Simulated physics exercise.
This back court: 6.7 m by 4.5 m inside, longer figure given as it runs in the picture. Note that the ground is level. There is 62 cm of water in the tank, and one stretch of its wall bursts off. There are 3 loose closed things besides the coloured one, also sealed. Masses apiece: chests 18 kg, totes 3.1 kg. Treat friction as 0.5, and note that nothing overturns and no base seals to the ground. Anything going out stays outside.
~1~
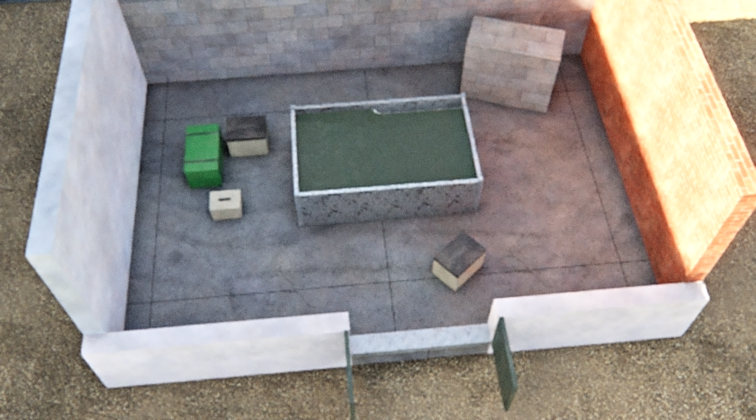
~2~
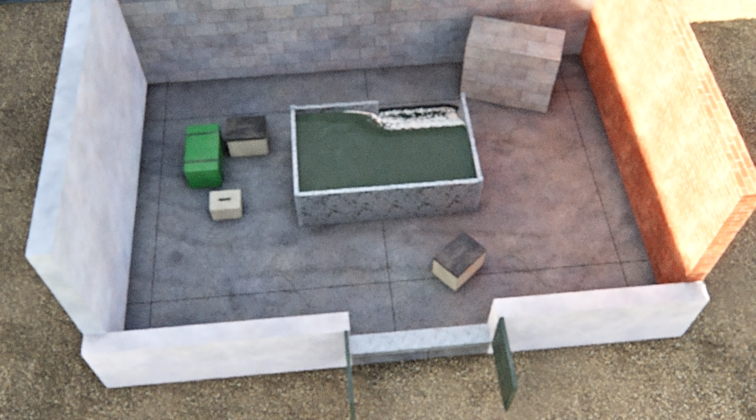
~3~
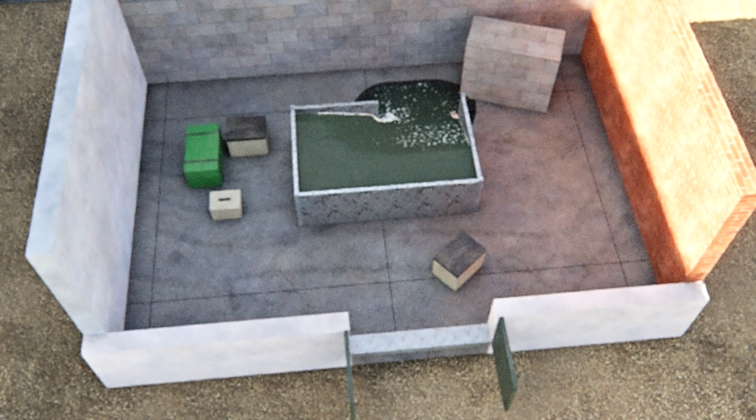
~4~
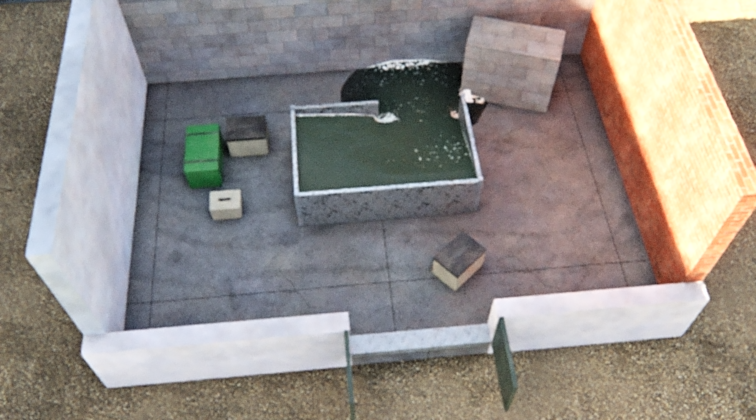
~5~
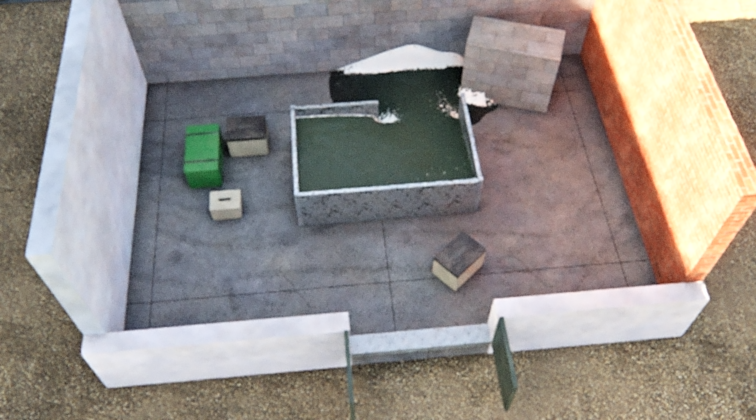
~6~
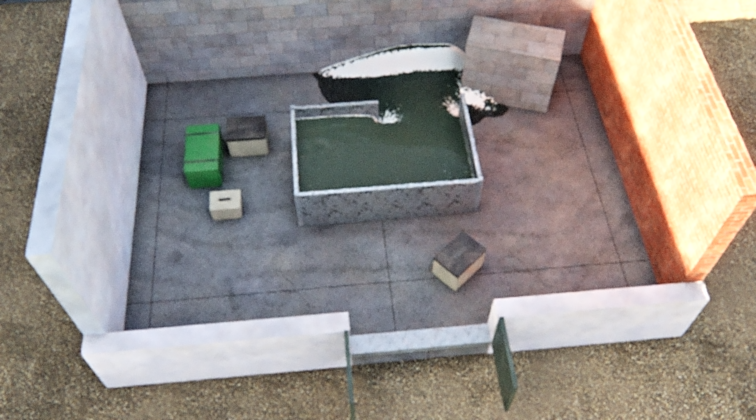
At first, a walled court holds a raised tank of dark green water, with a green trunk and a few pale boxes around it. Then part of the tank's back wall gives way, and water pours through the gap, spreading across the ground to the rear wall in white foam, while the trunk and boxes stay still.
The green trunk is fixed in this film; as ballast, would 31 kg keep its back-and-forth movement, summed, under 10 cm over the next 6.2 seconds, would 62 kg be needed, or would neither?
Chances are it needs the bigger mass.
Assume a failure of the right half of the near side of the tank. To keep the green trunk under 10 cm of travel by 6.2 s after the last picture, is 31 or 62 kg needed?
Note: Low mass sufficient.
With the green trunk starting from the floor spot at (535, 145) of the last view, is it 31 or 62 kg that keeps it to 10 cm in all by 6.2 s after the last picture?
Going by the scene, only the heavier one works.
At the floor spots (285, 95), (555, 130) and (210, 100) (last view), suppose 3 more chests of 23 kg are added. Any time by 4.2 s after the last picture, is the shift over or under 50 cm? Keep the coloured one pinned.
In the given order, I'd say greater, greater, greater.
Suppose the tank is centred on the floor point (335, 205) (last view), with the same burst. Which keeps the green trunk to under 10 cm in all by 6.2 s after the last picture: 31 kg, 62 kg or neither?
Then only the larger load is enough.
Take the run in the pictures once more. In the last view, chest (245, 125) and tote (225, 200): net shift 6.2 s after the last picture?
In that order: 100 cm, 250 cm.
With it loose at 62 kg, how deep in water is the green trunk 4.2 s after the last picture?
Around 10 cm.
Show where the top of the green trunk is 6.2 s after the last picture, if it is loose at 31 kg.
About pixel (261, 280).
Then, 0.6 s after the last picture the green trunk would be 0 cm from its start with 31 kg and 0 cm from its start with 62 kg; 0 cm of water round it then.
Then, 2.3 s after the last picture the green trunk would be 25 cm from its start with 31 kg and 0 cm from its start with 62 kg; 6 cm of water round it then.
Then, 4.2 s after the last picture the green trunk would be 144 cm from its start with 31 kg and 2 cm from its start with 62 kg; 10 cm of water round it then.
Then, 6.2 s after the last picture the green trunk would be 228 cm from its start with 31 kg and 2 cm from its start with 62 kg; 8 cm of water round it then.
